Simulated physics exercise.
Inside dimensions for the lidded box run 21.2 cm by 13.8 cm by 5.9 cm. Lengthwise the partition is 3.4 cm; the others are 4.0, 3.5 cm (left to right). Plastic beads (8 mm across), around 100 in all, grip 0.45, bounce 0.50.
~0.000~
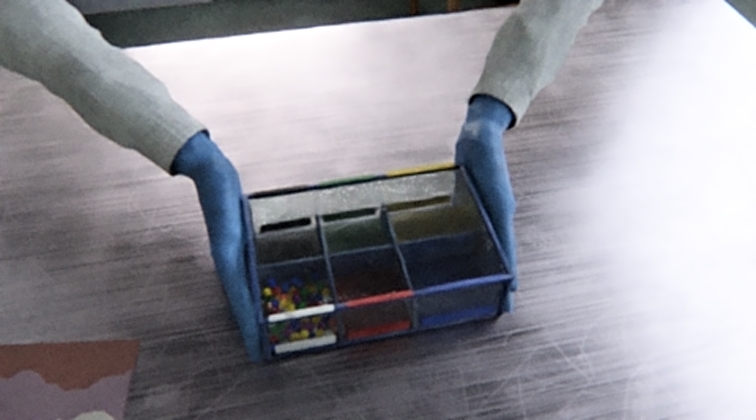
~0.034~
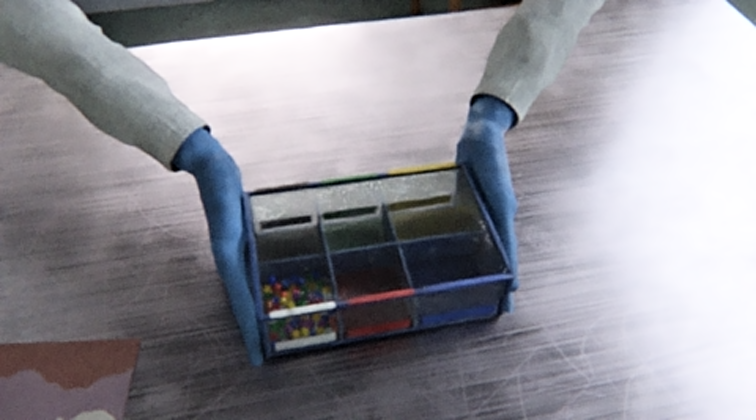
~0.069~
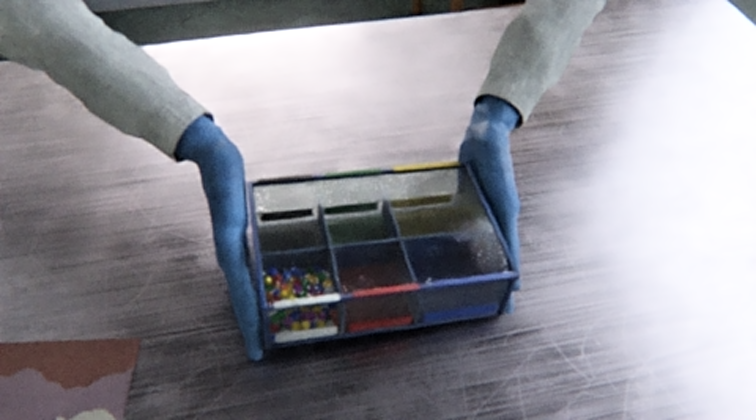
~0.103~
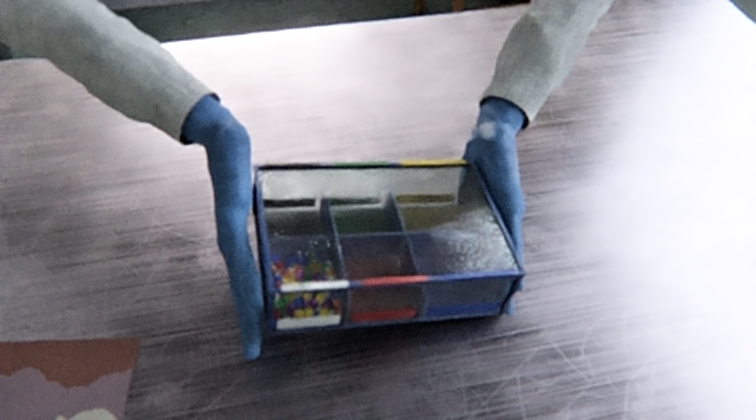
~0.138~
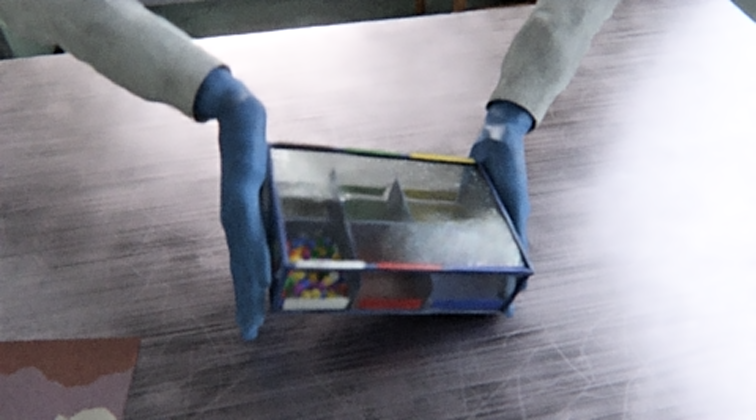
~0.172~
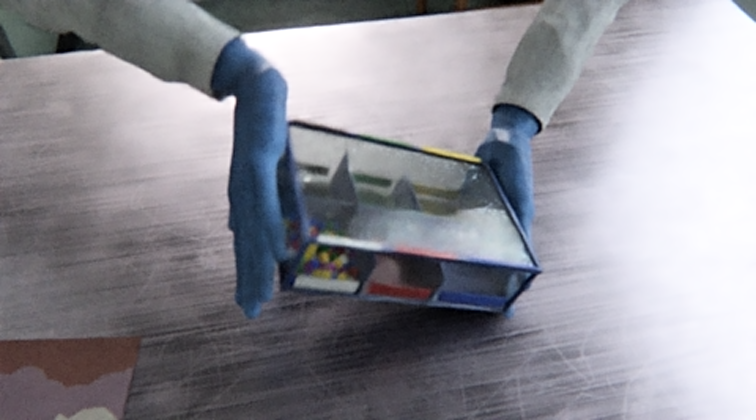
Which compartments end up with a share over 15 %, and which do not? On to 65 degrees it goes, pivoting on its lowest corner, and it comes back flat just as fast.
Red compartment over, blue compartment not over, green compartment not over, yellow compartment not over, white compartment over, black compartment not over.
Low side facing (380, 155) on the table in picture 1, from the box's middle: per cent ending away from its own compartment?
My best guess is some 30 per cent.
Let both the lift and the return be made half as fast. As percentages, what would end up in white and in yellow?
Final share: White 95 %, yellow 0 %.
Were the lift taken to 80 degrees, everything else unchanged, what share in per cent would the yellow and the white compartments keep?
Yellow: 5, white: 45 (per cent).
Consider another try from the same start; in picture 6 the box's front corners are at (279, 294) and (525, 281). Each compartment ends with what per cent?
Red 5, blue 0, green 0, yellow 0, white 90, black 0.
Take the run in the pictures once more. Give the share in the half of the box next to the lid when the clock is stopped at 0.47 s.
50 %.
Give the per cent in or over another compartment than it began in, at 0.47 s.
At that instant it's around 10 per cent.
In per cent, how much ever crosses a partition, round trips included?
Roughly 35 %.
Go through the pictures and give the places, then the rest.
In the first frame, box tilt 0 degrees, front corners at (262, 320) and (509, 276); white 100 %.
In the second frame, box tilt 1 degrees, front corners at (263, 317) and (510, 275).
In the third frame, box tilt 4 degrees, front corners at (266, 306) and (514, 274), lowest corner right back.
In the fourth frame, box tilt 10 degrees, front corners at (274, 289) and (520, 272), lowest corner right back.
In the fifth frame, box tilt 17 degrees, front corners at (288, 264) and (529, 270), lowest corner right back.
In the sixth frame, box tilt 24 degrees, front corners at (309, 238) and (537, 269), lowest corner right back; white 100 %. The box's pace is about 215 degrees a second.
After 0.47 s, tilt 63 degrees; red 10 %, white 90 %.
After 0.68 s, tilt 22 degrees; red 25 %, blue 5 %, green 5 %, white 65 %.
After 0.99 s, tilt 0 degrees; red 25 %, blue 5 %, green 5 %, white 65 %.
By 1.4 s all is still; red 25 %, blue 5 %, green 5 %, yellow 0 %, white 65 %, black 0 %.
